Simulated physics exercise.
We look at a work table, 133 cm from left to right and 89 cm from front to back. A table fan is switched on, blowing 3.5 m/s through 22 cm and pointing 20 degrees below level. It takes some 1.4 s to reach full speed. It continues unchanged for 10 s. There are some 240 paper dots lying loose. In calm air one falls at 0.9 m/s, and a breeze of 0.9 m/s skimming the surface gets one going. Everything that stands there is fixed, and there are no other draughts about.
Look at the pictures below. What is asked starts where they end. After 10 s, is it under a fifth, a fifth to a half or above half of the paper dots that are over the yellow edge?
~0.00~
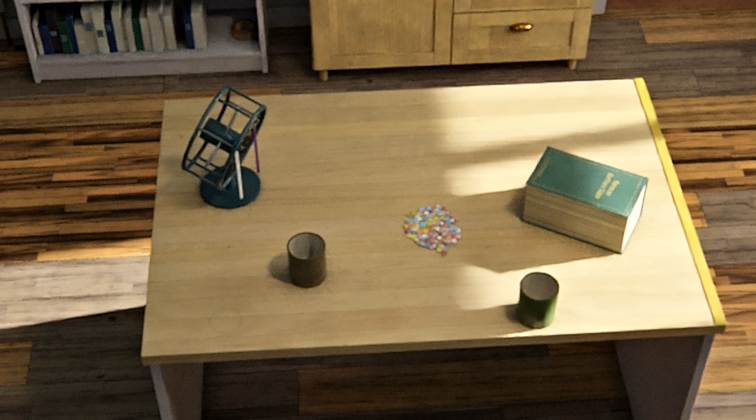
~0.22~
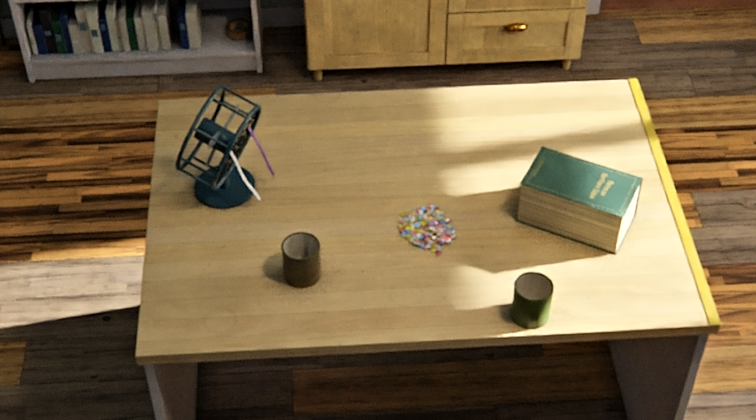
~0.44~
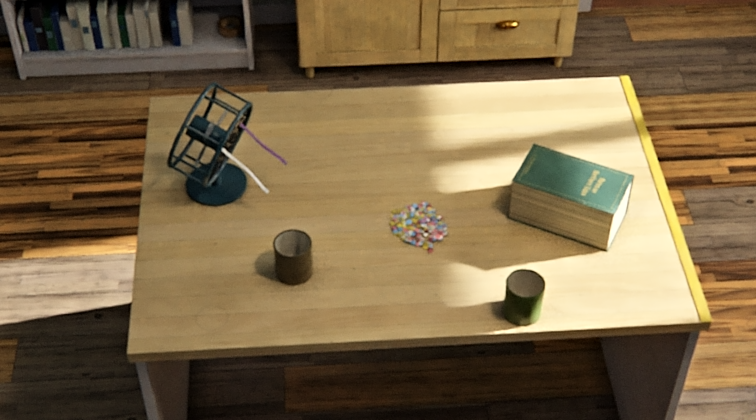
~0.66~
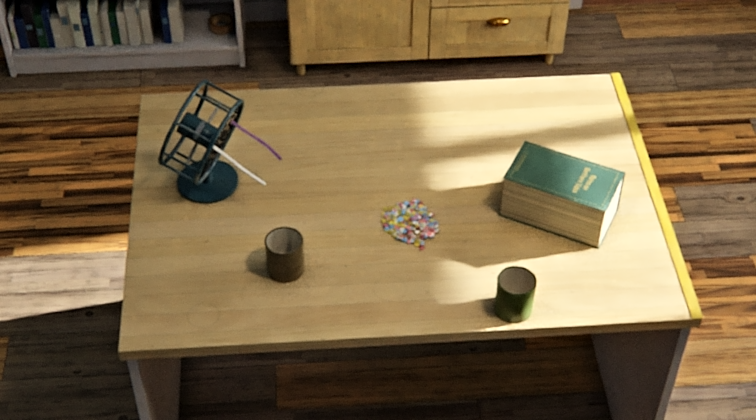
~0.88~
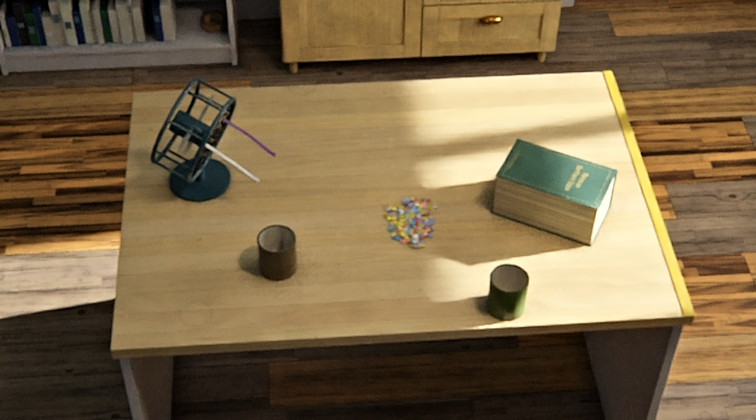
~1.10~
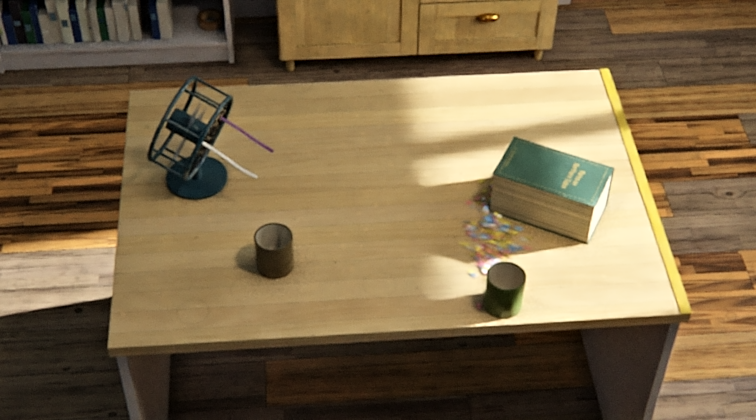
I reckon the share over that edge will outnumber the rest.
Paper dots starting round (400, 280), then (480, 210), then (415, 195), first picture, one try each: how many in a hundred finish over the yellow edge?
Roughly 0 %, then 100 %, then 100 %.
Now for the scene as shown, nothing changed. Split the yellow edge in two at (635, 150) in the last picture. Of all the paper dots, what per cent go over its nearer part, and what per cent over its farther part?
Estimate: Nearer ~ 60 %; farther ~ 10 %.
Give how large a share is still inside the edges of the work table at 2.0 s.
About 4 per cent remain.
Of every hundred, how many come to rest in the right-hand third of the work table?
I'd estimate around 0 per cent.
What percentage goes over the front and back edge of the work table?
I'd guess close to 30 percent front and near 0 percent back.
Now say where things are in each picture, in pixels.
In the first picture, the middle of the paper dots is near (433, 229), none has stirred yet and the mouth of the table fan is at (224, 138).
In the second picture, the middle of the paper dots is near (427, 229), none has stirred yet and the yellow edge is centred on (675, 190).
In the third picture, the middle of the paper dots is near (419, 226), none has stirred yet, the top of a mug is at (293, 243) and the top of a mug is at (526, 283).
In the fourth picture, the middle of the paper dots is near (411, 223) and none has stirred yet.
In the fifth picture, the middle of the paper dots is near (411, 221), the farthest in sight from the table fan is at (431, 236) and about 45 % have left their places.
In the sixth picture, the middle of the paper dots is near (494, 234), the farthest in sight from the table fan is at (527, 248) and all have left their places.
After 2.0 s, 72 % are over the yellow edge; 91 % have settled or left.
After 3.2 s, 75 % are over the yellow edge; 99 % have settled or left.
After 5.5 s, 76 % are over the yellow edge; 100 % have settled or left.
After 10.0 s, at the end, 76 % are over the yellow edge.
